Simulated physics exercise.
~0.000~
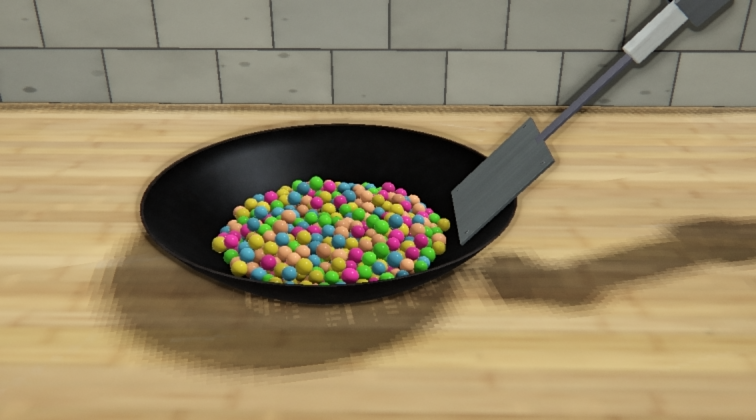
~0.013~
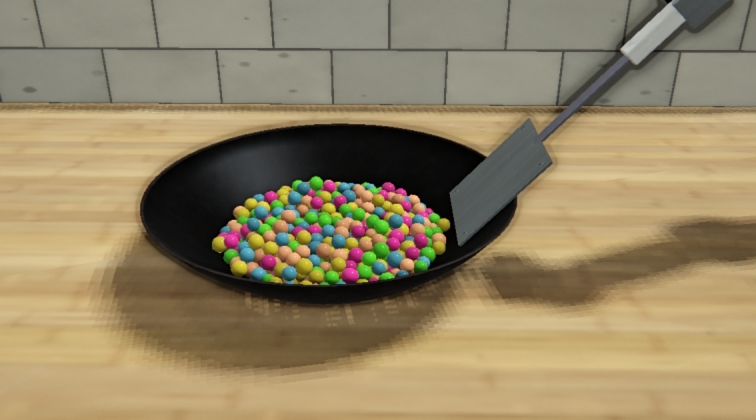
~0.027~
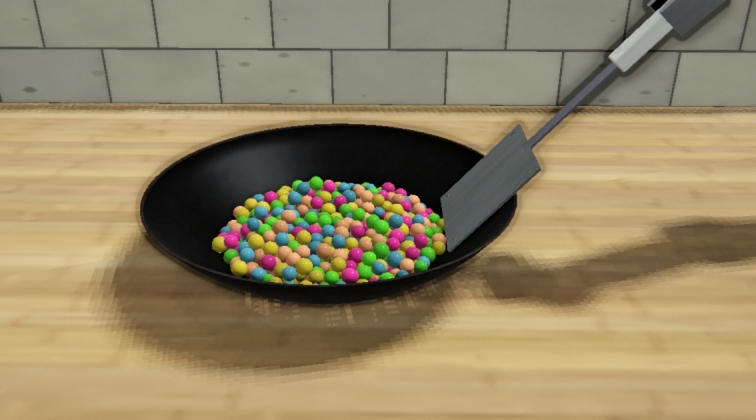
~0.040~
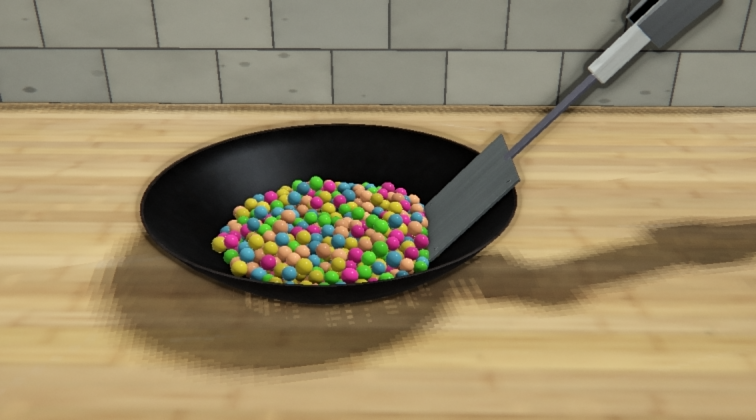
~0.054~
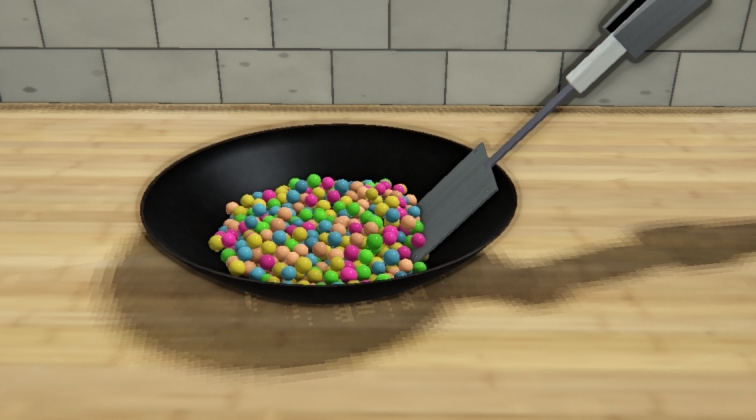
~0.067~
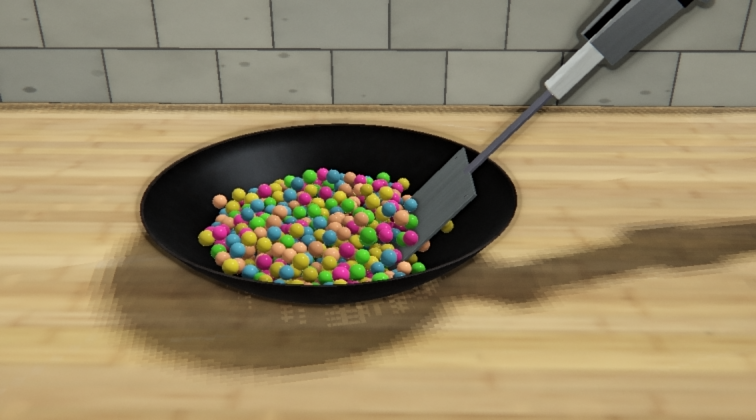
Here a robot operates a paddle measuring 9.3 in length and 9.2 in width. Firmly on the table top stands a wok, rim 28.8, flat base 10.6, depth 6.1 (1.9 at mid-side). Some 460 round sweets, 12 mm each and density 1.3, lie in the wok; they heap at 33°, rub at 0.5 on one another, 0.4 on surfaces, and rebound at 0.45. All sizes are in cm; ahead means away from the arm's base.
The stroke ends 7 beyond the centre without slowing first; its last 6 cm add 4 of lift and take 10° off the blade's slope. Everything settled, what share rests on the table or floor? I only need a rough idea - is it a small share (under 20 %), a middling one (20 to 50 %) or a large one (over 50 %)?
A middling one, 20 to 50 %.
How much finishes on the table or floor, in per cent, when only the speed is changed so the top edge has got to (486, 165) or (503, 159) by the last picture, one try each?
First try around 20 %, second try around 5 %.
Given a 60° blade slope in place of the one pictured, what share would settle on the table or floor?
Roughly 40 per cent.
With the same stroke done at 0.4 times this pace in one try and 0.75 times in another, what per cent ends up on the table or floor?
The two tries give roughly 0 and 20 in a hundred.
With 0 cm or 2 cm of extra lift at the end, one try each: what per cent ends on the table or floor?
Estimates, in order: 20 % then 30 %.
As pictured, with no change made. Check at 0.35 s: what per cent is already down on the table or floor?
Roughly 10 percent.
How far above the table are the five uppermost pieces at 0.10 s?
They are around 6 cm up.
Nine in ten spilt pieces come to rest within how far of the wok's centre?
I reckon it's some 55 centimetres.
After 0.10 s, sloping 48°, highest piece 7 above the table; 463 in the wok.
After 0.13 s, sloping 45°, highest piece 8 above the table; 463 in the wok.
After 0.35 s, sloping 38°, highest piece 14 above the table; 306 in the wok, 51 on the table or floor, 106 on the blade or in flight.
After 1.40 s, sloping 38°, highest piece 5 above the table; 306 in the wok, 157 on the table or floor.
At rest, 306 in the wok, 157 on the table or floor. That is 34 % on the table or floor.
